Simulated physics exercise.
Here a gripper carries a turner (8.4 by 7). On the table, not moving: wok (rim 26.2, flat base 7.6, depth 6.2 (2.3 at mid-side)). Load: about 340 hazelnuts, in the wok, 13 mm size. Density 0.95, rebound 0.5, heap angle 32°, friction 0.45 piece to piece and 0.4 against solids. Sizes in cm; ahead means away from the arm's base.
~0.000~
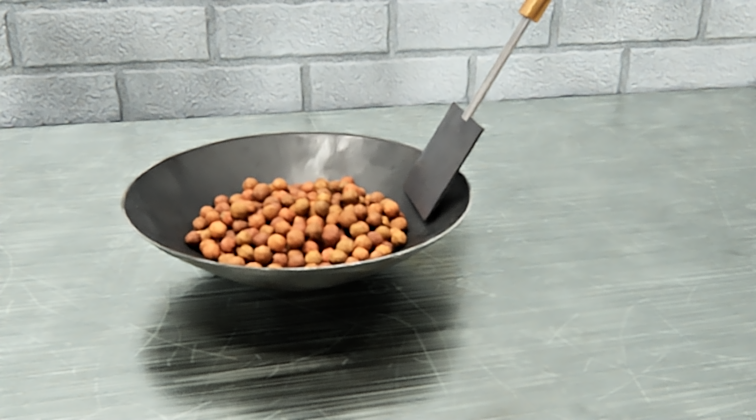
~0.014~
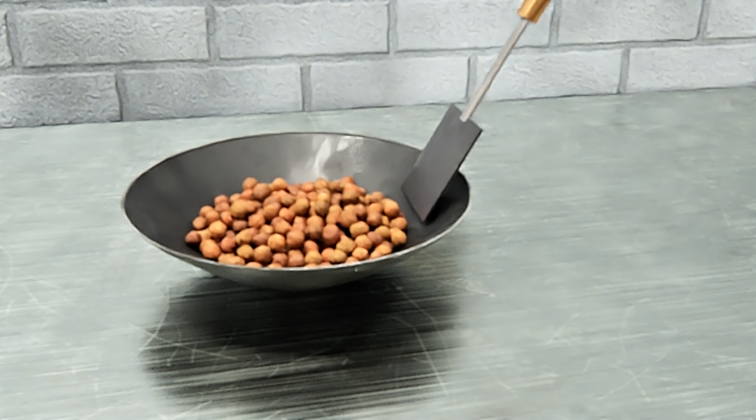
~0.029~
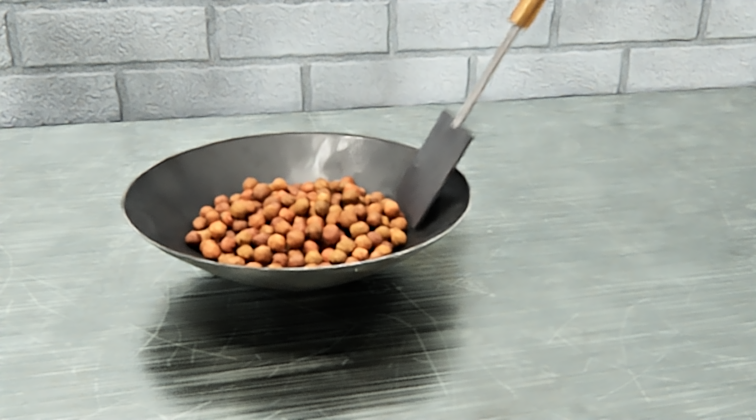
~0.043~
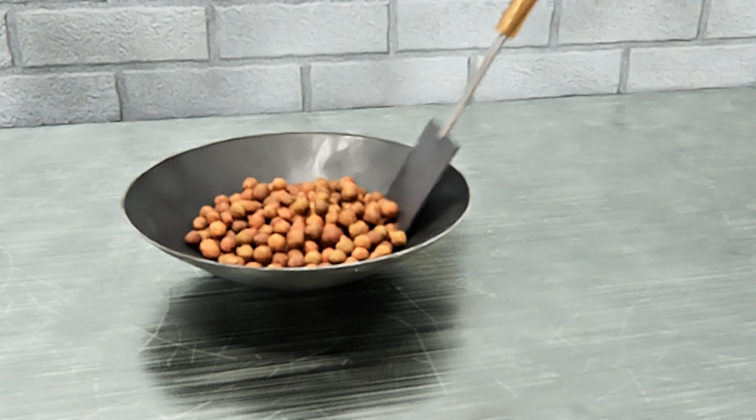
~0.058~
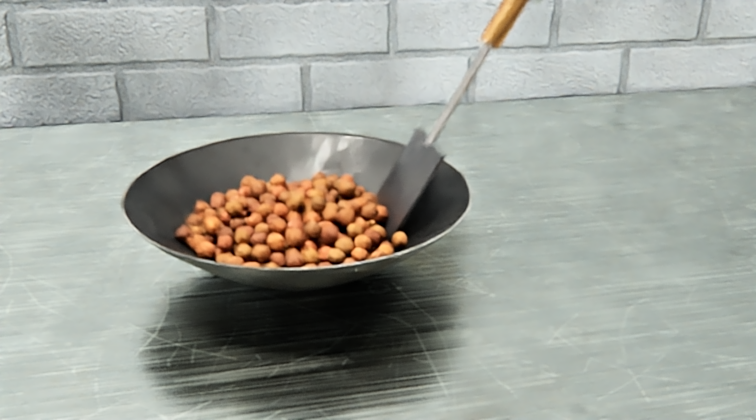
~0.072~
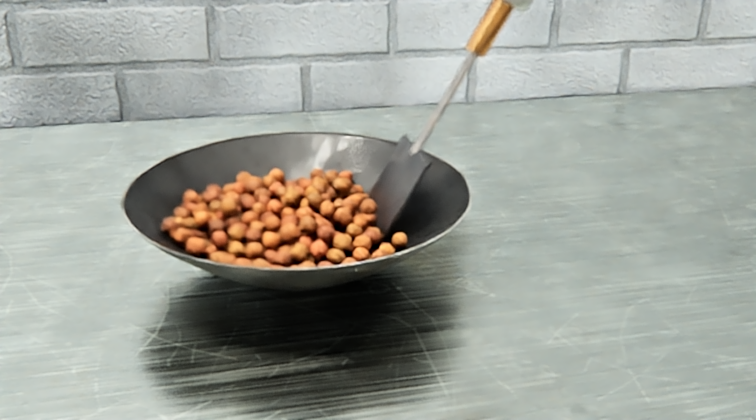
In a dark wok on a table, a turner pushes a brown hazelnut heap left.
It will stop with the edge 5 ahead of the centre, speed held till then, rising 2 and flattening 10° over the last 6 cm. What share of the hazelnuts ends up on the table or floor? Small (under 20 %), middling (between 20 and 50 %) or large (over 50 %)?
A small share, under 20 %, ends on the table or floor.
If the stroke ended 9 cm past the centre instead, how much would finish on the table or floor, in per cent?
Then about 45 per cent.
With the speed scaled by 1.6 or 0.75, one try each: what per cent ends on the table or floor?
Some 30 and 5 per cent.
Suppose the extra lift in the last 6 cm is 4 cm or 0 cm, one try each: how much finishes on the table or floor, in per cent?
Some 10 and 10 per cent.
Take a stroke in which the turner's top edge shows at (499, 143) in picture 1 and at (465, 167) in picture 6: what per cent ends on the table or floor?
Some 0 per cent.
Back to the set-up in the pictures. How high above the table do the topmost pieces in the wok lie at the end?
Roughly 7.5 cm.
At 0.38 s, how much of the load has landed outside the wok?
Some 10 per cent.
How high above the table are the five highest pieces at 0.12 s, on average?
Some 6 cm.
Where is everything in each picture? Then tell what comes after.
In the first picture, turner top edge at (468, 114), sloping 60°; upper third of the load around (300, 216), from x 195 to 400, top at y 185; 345 in the wok.
In the second picture, turner top edge at (467, 116), sloping 60°; upper third of the load around (300, 216), from x 195 to 400, top at y 185.
In the third picture, turner top edge at (459, 122), sloping 60°; upper third of the load around (300, 216), from x 195 to 400, top at y 185.
In the fourth picture, turner top edge at (445, 131), sloping 60°; upper third of the load around (302, 213), from x 195 to 400, top at y 185.
In the fifth picture, turner top edge at (431, 140), sloping 60°; upper third of the load around (298, 212), from x 185 to 400, top at y 180.
In the sixth picture, turner top edge at (417, 148), sloping 60°; upper third of the load around (283, 211), from x 170 to 400, top at y 175; 345 in the wok.
By 0.12 s, sloping 60°, highest piece 6 above the table; 345 in the wok.
By 0.16 s, sloping 55°, highest piece 8 above the table; 343 in the wok, 2 on the blade or in flight.
By 0.38 s, sloping 50°, highest piece 8 above the table; 311 in the wok, 27 on the table or floor, 7 on the blade or in flight.
By 1.43 s, sloping 50°, highest piece 7 above the table; 309 in the wok, 36 on the table or floor.
Final count, 309 in the wok, 36 on the table or floor. That is 10 % on the table or floor.
